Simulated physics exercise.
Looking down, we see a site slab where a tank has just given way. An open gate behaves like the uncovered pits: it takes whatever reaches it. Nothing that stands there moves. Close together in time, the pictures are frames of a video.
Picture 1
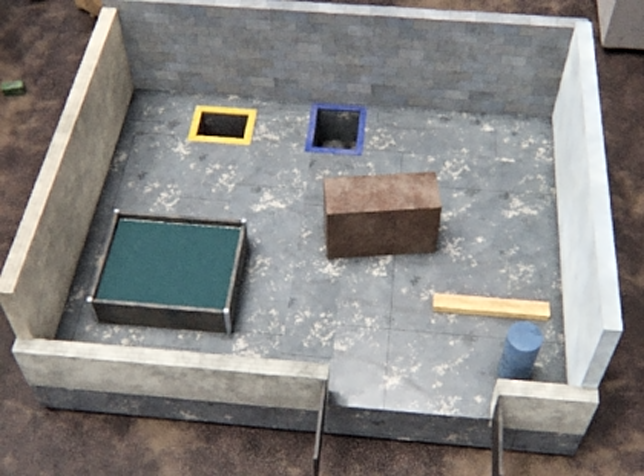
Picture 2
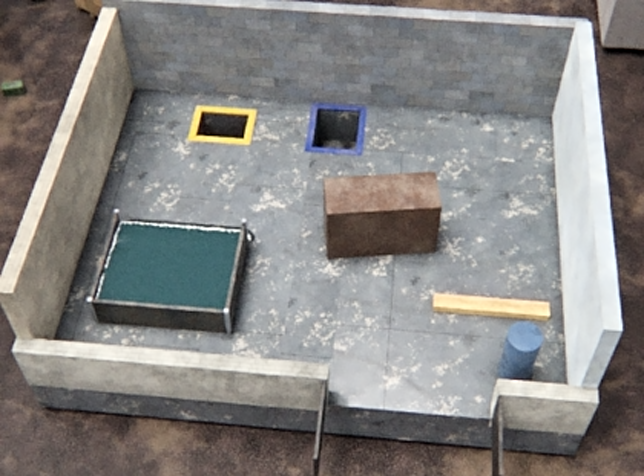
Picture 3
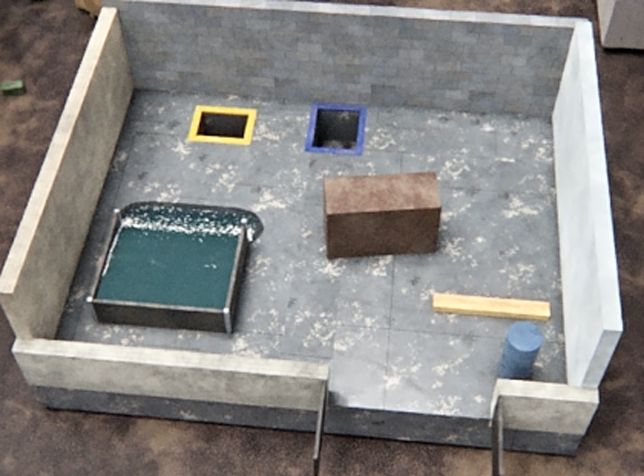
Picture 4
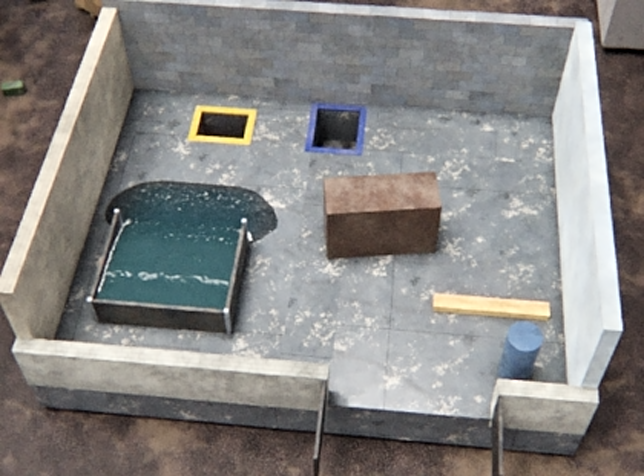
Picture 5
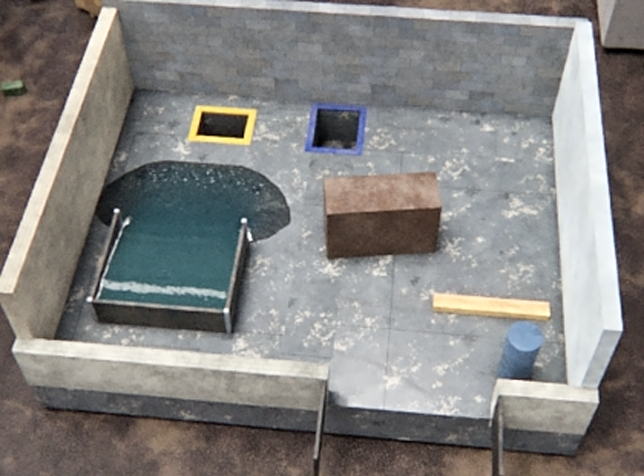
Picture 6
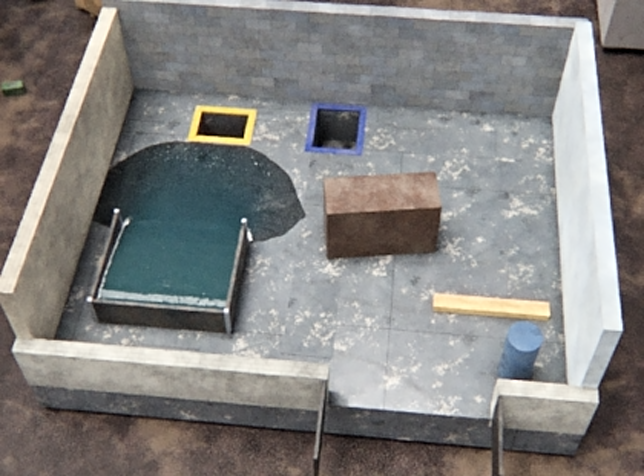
On a walled slab, dark green water pouring from the far side of a tank and spreading across the grey floor.
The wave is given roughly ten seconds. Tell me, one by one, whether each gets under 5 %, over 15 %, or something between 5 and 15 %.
The gate will take below five per cent; the yellow pit will take beyond fifteen per cent; the blue pit will take beyond fifteen per cent.
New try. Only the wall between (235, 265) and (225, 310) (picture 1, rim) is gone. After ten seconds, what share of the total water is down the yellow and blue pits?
Estimates in per cent: Yellow 0, blue 2.
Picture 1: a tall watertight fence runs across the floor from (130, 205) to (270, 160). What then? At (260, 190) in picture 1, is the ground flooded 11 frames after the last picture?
Submerged.
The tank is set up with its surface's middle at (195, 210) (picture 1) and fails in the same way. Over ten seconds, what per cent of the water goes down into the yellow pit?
Share in the yellow pit - 55 %.
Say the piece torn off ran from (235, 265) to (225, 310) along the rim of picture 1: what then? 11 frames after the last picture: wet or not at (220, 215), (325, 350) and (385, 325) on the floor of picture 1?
Going point by point: Left unwetted, waterlogged, waterlogged.
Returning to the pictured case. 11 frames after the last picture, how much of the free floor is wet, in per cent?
Roughly 30 percent, I reckon.
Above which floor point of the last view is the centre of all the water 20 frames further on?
I'd point to (195, 183).
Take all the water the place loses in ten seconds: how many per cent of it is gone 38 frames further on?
Something close to 85 percent by that point.
A moment on, water covers 25 % of the floor; the gate 0 %, the yellow pit 4 %, the blue pit 0 %.
Next, water covers 30 % of the floor; the gate 0 %, the yellow pit 11 %, the blue pit 2 %.
Then, water covers 30 % of the floor; the gate 0 %, the yellow pit 23 %, the blue pit 9 %.
Later, water covers 30 % of the floor; the gate 0 %, the yellow pit 38 %, the blue pit 16 %.
In the end, water covers 45 % of the floor; the gate 0 %, the yellow pit 44 %, the blue pit 20 %.
